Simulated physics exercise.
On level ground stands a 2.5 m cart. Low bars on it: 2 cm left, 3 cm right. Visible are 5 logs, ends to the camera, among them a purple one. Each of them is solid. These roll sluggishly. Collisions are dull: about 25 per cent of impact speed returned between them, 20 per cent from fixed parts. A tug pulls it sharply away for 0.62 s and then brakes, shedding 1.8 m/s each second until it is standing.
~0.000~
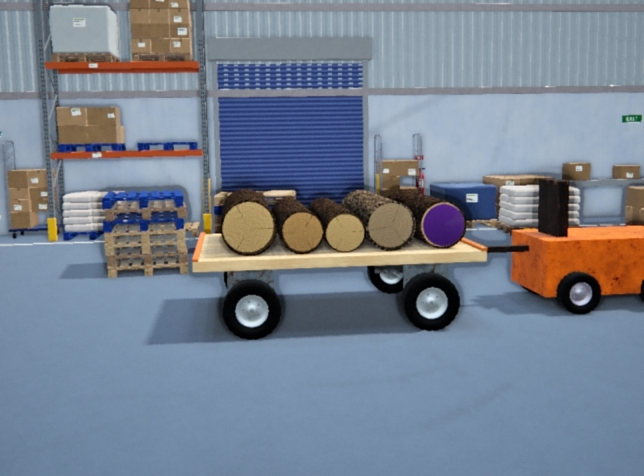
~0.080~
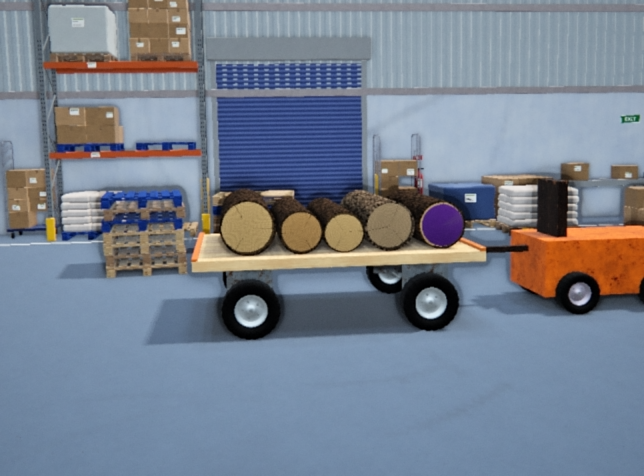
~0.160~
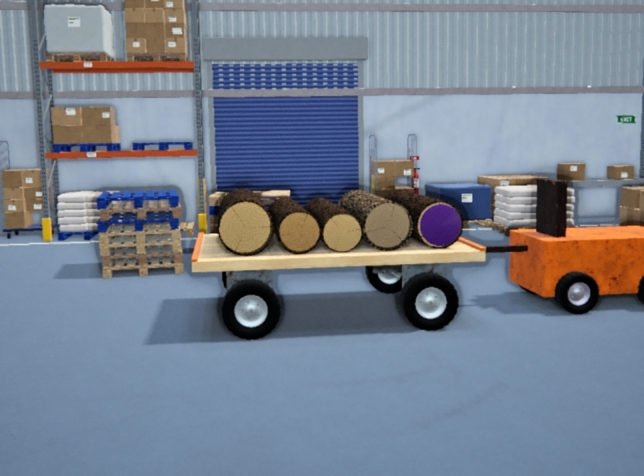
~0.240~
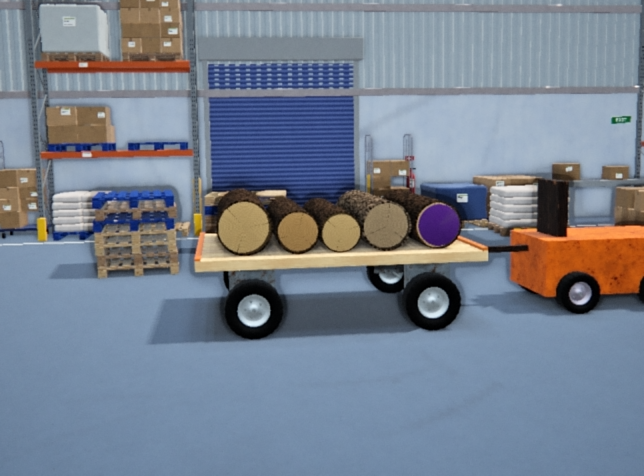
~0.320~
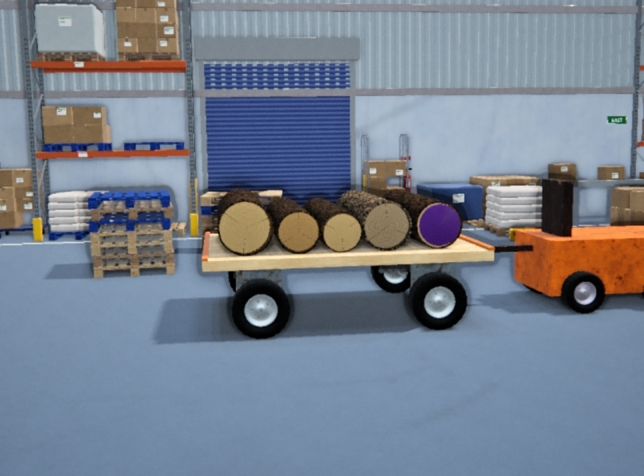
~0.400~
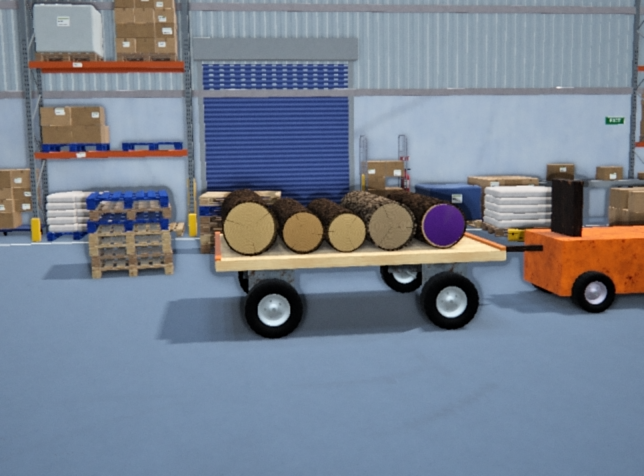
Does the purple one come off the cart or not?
My guess is it never leaves the cart.
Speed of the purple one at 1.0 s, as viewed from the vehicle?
Close to 0.6 m/s at that moment.
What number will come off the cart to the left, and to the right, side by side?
Left-hand count: 2; right-hand count: 0.
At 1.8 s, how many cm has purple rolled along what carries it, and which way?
Shift of purple: 95, leftward.
By 1.0 s, purple is on the deck, 120 cm from the left bar, rolling left along the cart; 1 gone from the cart.
By 1.8 s, purple is on the deck, 115 cm from the left bar, rolling right along the cart; 2 gone from the cart.
By 2.8 s, purple is on the deck, 70 cm from the right bar, rolling right along the cart; 2 gone from the cart.
Finally (3.8 s), purple is on the deck, 45 cm from the right bar; 2 gone from the cart.
